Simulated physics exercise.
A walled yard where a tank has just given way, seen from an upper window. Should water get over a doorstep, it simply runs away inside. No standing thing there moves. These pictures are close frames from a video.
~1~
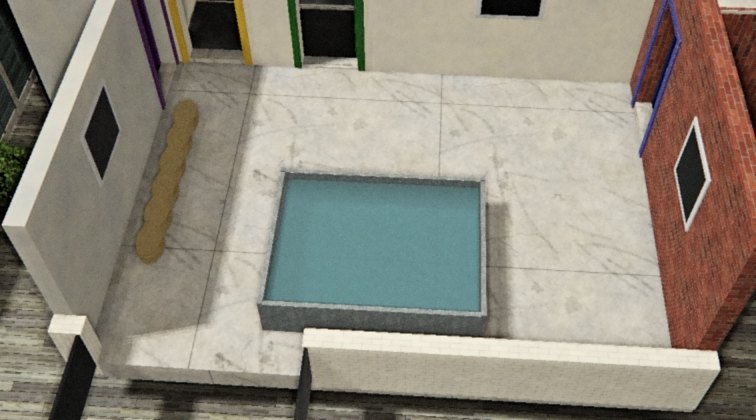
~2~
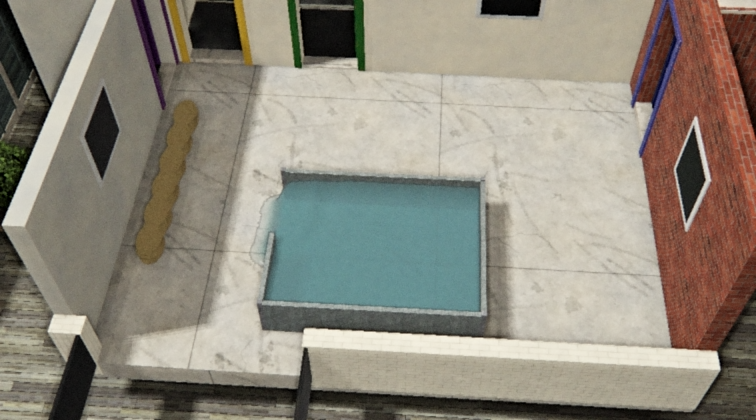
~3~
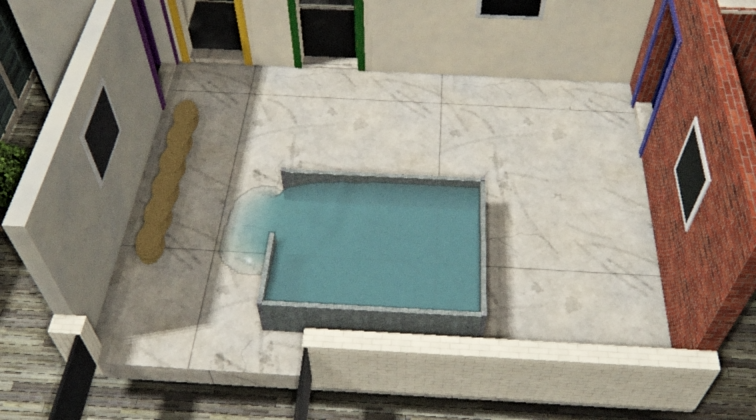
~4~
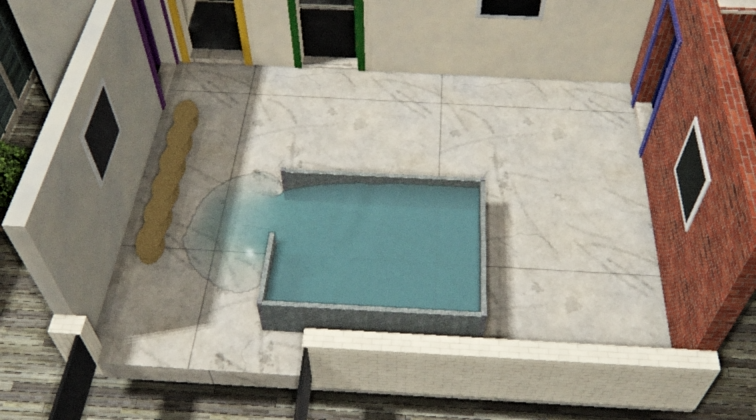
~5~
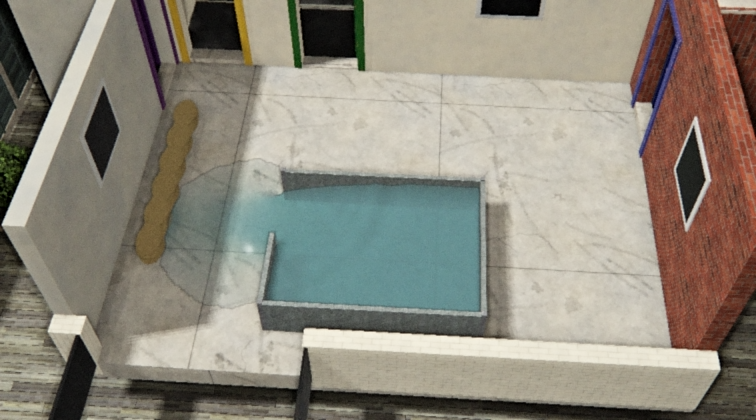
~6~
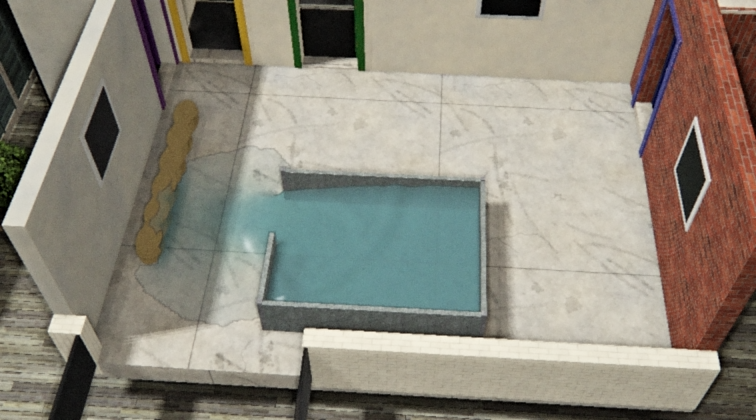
We see a walled yard with a low open tank of water; a gap appears in its left side, and water pours out, spreading left across the pale marble floor and reaching a row of round tan objects.
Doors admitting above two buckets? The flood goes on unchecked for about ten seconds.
Result: The blue door will pass two buckets at most. The yellow door will pass more than two buckets. The green door will pass more than two buckets. The purple door will pass more than two buckets.
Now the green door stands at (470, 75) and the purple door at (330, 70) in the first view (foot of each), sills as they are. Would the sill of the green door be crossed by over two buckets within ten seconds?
Result for green: It ends up below.
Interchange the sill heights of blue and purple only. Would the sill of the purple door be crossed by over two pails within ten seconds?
The purple door remains short of it.
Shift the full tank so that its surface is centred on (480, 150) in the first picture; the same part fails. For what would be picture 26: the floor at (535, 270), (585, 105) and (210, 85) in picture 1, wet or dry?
The first spot ends up left untouched, the second left untouched and the third sodden.
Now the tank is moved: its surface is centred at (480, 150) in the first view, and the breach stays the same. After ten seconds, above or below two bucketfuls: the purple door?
Purple door: Overshoots.
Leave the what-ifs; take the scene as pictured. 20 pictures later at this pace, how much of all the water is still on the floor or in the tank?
My reading is around 90 percent.
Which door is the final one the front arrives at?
My answer: The blue one.
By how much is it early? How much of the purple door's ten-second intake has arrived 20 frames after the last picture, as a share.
Roughly 0 per cent.
A moment on, water covers 15 % of the floor; the blue door not reached, the yellow door not reached, the green door not reached, the purple door not reached.
Next, water covers 25 % of the floor; the blue door not reached, the yellow door under two buckets in, the green door not reached, the purple door not reached.
Then, water covers 35 % of the floor; the blue door not reached, the yellow door far over two buckets in, the green door under two buckets in, the purple door under two buckets in.
Later, water covers 60 % of the floor; the blue door wet at the sill, nothing in, the yellow door far over two buckets in, the green door over two buckets in, the purple door over two buckets in.
In the end, water covers 80 % of the floor; the blue door wet at the sill, nothing in, the yellow door far over two buckets in, the green door far over two buckets in, the purple door over two buckets in.
